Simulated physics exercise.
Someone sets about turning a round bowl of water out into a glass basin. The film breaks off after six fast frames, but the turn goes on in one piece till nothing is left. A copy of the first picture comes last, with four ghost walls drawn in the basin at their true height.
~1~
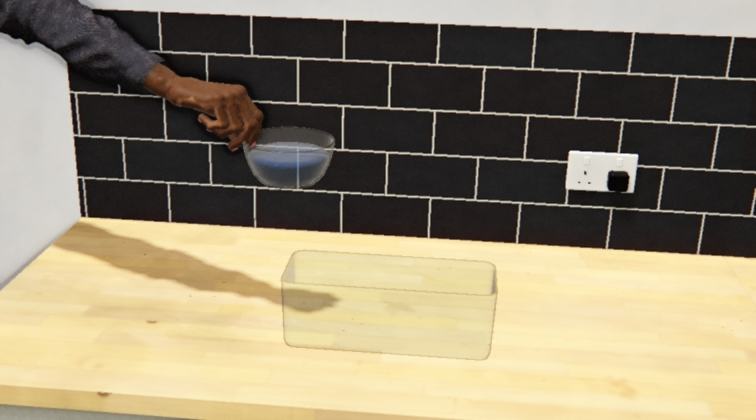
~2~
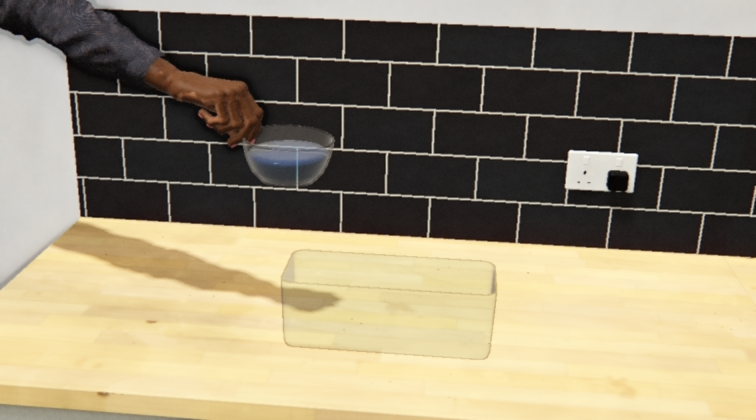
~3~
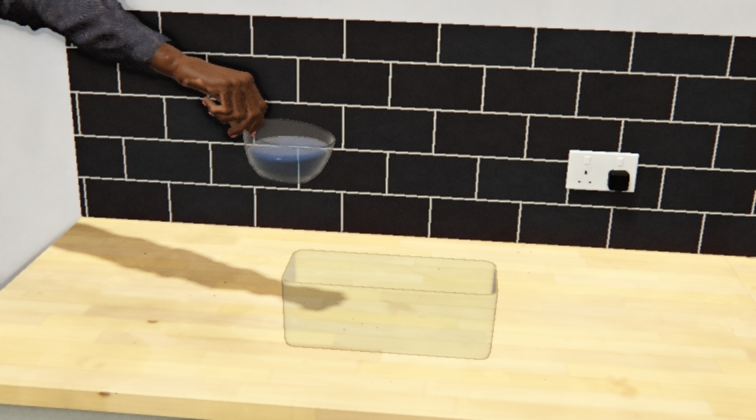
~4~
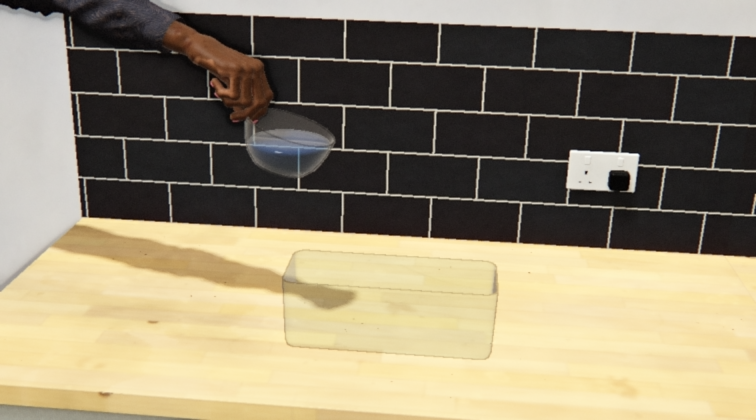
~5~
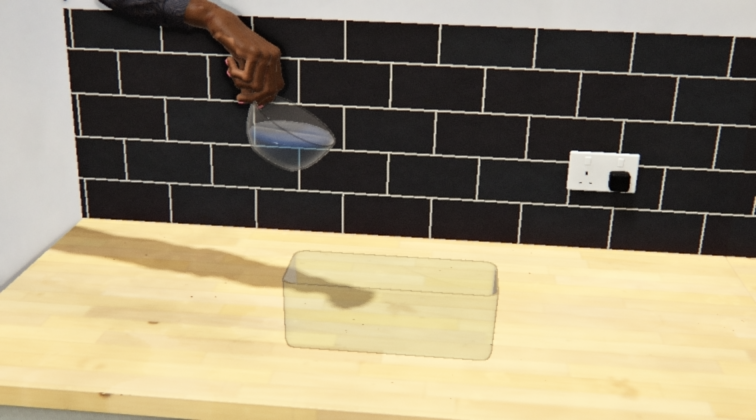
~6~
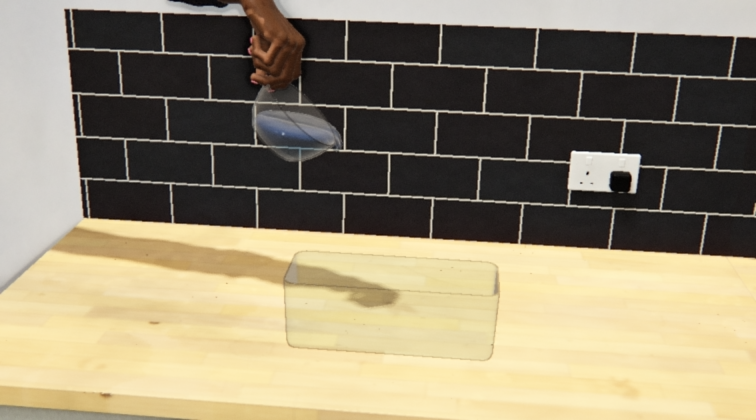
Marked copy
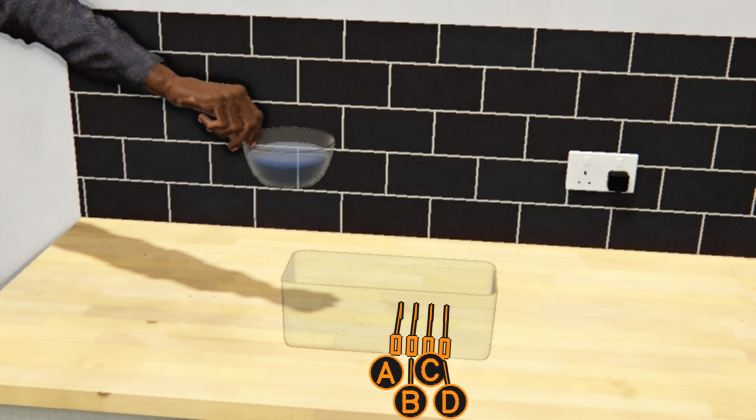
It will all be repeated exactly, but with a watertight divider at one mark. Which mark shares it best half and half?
B.
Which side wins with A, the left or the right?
The right one.
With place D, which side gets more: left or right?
The left one.
On the marked copy, A at (395, 358); B at (411, 359); C at (427, 360); D at (443, 361).
Choosing A, about 22 % ends left of the wall and 75 % right of it; 3 % is lost outside.
Choosing B, about 46 % ends left of the wall and 51 % right of it; 4 % is lost outside.
Choosing C, about 79 % ends left of the wall and 16 % right of it; 5 % is lost outside.
Choosing D, about 79 % ends left of the wall and 14 % right of it; 7 % is lost outside.
